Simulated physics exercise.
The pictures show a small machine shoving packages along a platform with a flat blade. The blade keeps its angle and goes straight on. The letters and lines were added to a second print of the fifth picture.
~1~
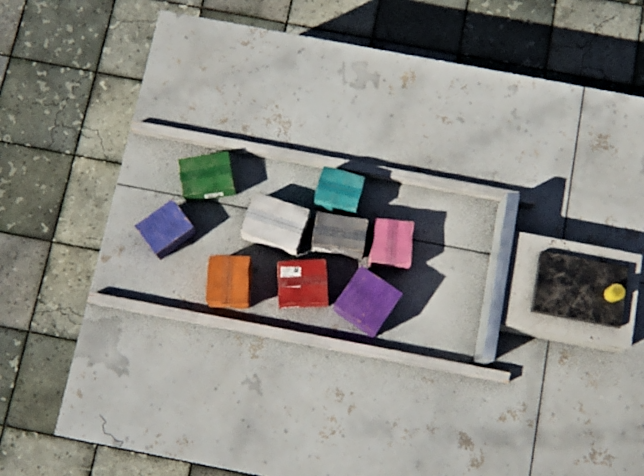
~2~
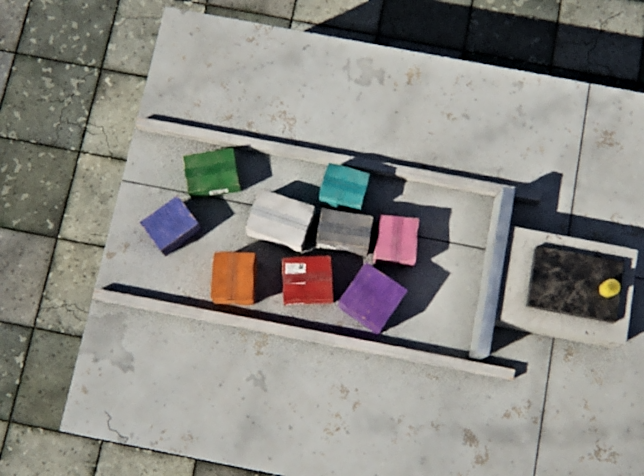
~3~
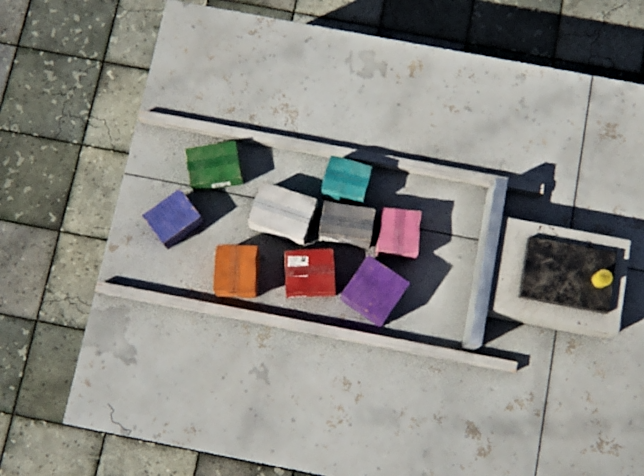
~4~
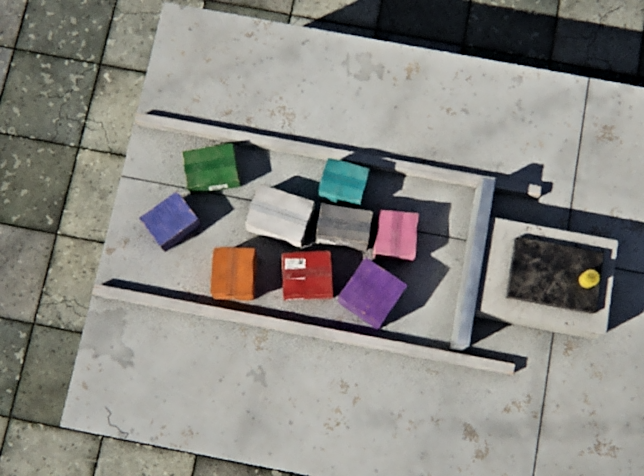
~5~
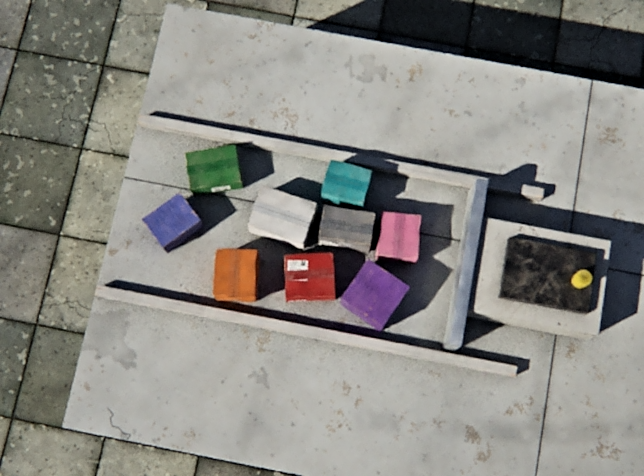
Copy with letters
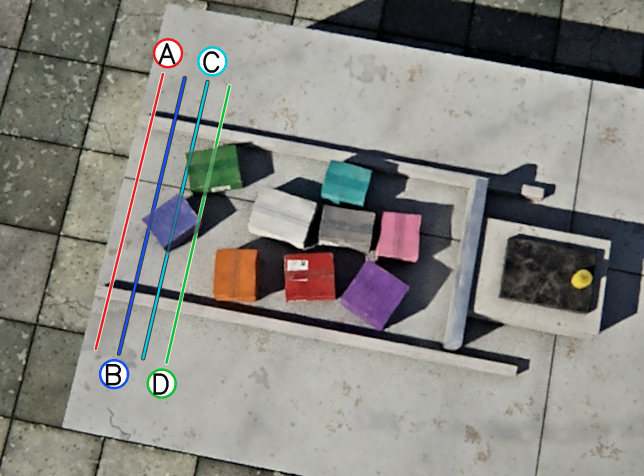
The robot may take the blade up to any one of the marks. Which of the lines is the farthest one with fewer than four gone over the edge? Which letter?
It can go as far as D.
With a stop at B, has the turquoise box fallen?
No.
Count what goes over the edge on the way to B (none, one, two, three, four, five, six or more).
In all, six or more.
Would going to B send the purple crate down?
By then, no.
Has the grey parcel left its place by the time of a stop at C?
By then, yes.
On the copy, A at (130, 207); B at (153, 211); C at (176, 216); D at (199, 220).
On D. First, robot (441, 255); white parcel (246, 214); turquoise box (322, 181).
Then, robot (342, 236); blue crate (98, 225); white parcel (152, 198).
Finally, robot (268, 222); orange box over the edge; white parcel over the edge; three fallen.
By contrast, A drops nine; B drops six; C drops six.
